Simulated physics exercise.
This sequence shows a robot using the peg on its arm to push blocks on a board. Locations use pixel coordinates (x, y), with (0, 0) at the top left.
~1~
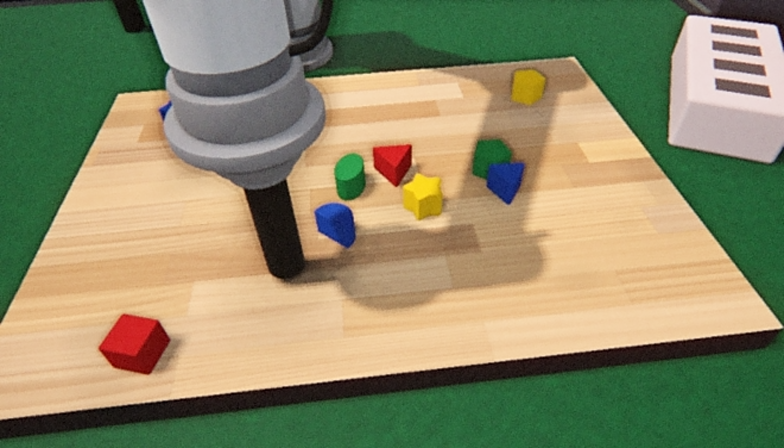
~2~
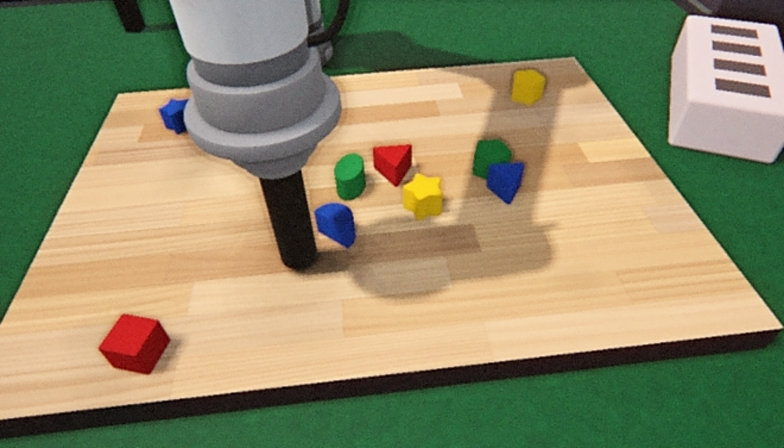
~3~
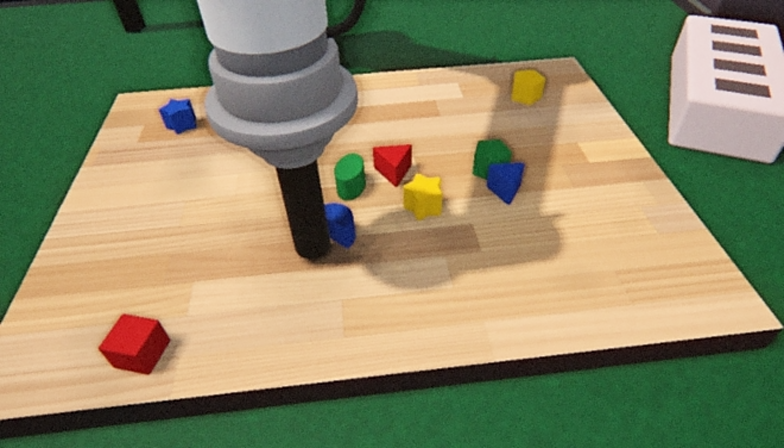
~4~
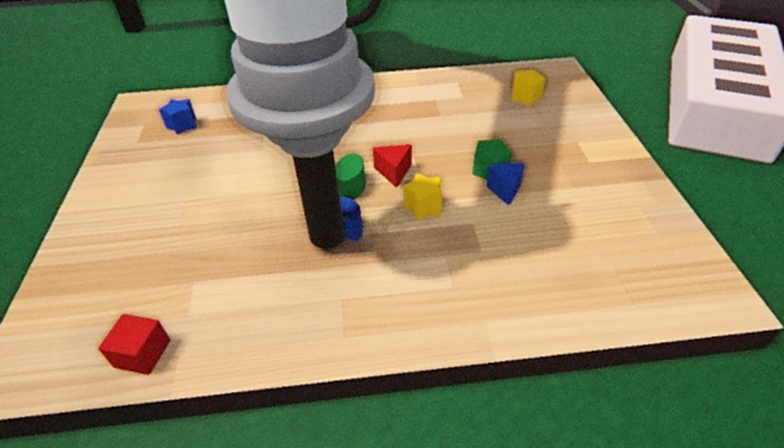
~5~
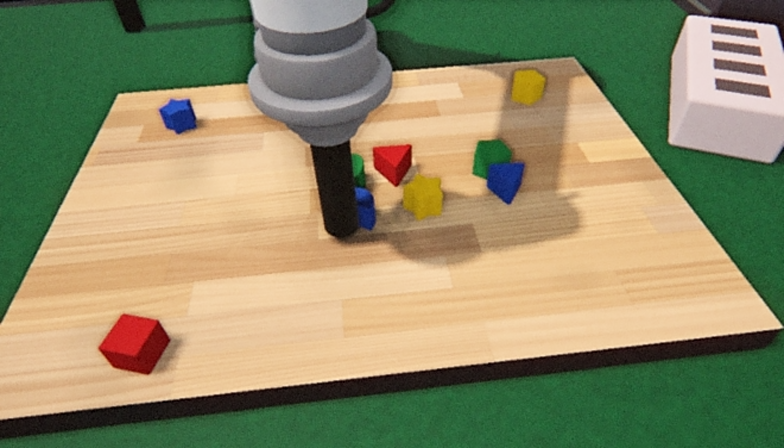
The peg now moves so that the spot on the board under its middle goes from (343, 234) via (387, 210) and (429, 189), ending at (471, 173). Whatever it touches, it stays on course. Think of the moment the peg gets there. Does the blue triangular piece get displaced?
The answer is no.
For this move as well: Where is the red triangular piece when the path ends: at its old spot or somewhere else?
When the path is over, the red triangular piece has left its spot.
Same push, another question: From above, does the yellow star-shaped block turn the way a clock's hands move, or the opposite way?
The turn is clockwise.
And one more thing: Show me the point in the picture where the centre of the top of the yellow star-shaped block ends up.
Its top centre is at about (458, 181).
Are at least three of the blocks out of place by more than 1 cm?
Final answer: Yes.
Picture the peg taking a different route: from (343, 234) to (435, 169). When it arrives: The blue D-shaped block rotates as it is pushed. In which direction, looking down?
Bird's-eye view: Counterclockwise.
On the path given first. One third of the way, peg (387, 201); blue D-shaped block (390, 171), turned 20° anticlockwise.
Two thirds of the way, peg (430, 180); blue D-shaped block (411, 155), turned 55° anticlockwise; red triangular piece (398, 141), turned 65° anticlockwise; yellow star-shaped block (453, 182), turned 80° clockwise.
At the end, peg (472, 165); blue D-shaped block (411, 155), turned 55° anticlockwise; red triangular piece (398, 141), turned 65° anticlockwise; yellow star-shaped block (458, 181), turned 105° clockwise; green five-sided block (506, 145); blue triangular piece still.
